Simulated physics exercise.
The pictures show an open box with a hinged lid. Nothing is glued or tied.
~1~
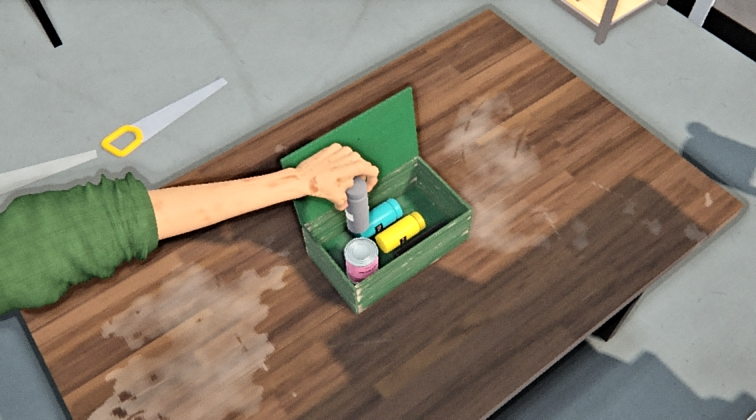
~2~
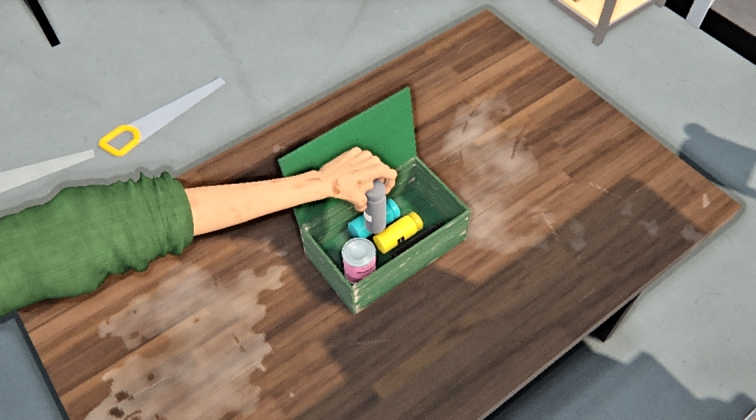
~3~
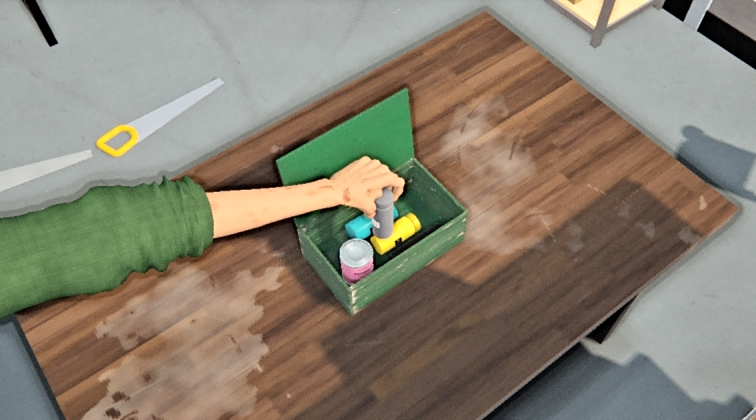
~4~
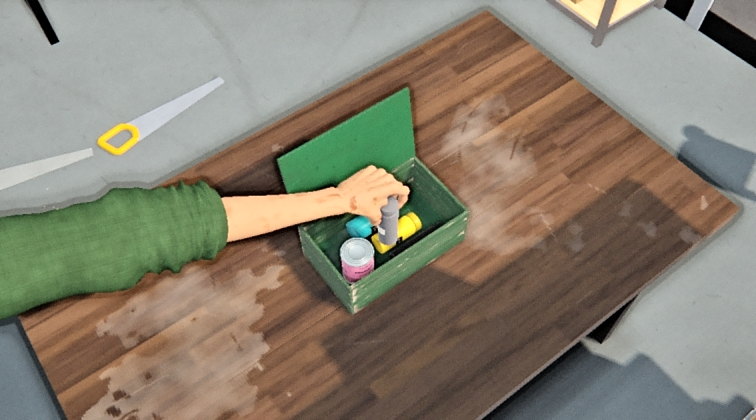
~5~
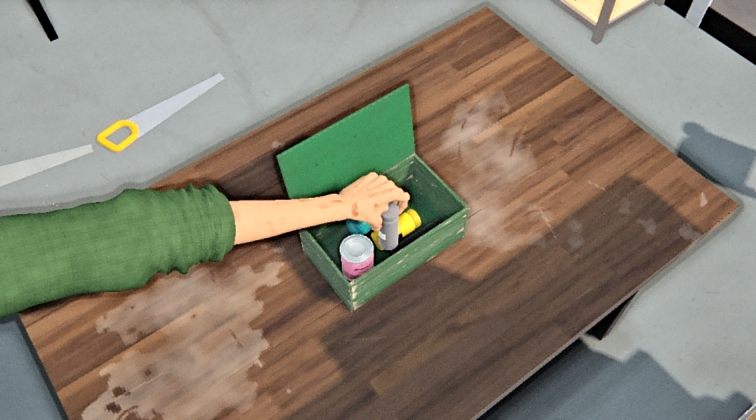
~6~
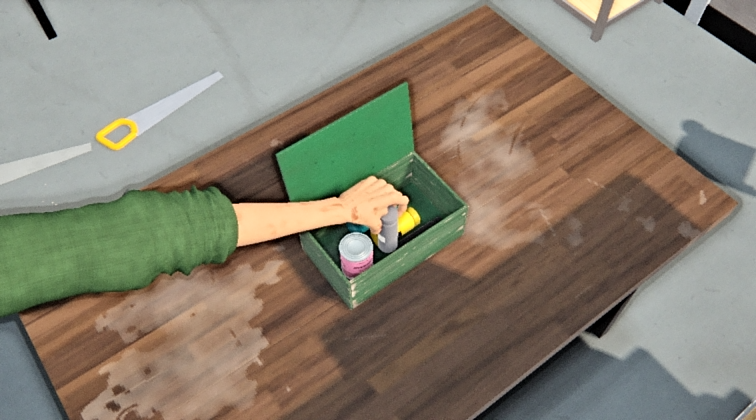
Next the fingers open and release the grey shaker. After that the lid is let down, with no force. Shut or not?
In the end the lid sits on the rim.
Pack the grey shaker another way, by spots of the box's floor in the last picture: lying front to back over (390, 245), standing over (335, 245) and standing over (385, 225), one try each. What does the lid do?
First try: It sits on the rim; second try: It is held up; third try: It sits on the rim.
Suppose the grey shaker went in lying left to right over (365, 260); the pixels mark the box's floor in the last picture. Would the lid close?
Then it is held up.
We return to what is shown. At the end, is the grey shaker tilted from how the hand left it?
The grey shaker tips.
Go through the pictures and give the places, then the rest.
In the first frame, still above its spot; grey shaker (357, 206); turquoise shaker (377, 220).
In the second frame, still above its spot; grey shaker (375, 207).
In the third frame, still above its spot; grey shaker (383, 214).
In the fourth frame, still above its spot; grey shaker (388, 221).
In the fifth frame, still above its spot; grey shaker (389, 226).
In the sixth frame, put in, still held; grey shaker (388, 229).
Then, 1.20 s on from there, lid starting down; grey shaker on its side near (367, 228).
Then, 2.00 s on from there, lid 31° above the rim; grey shaker on its side near (368, 227).
In the end, lid shut; toppled in the box, grey shaker; the other 4 unmoved. At the end, from the last picture's camera, grey shaker near (369, 227).
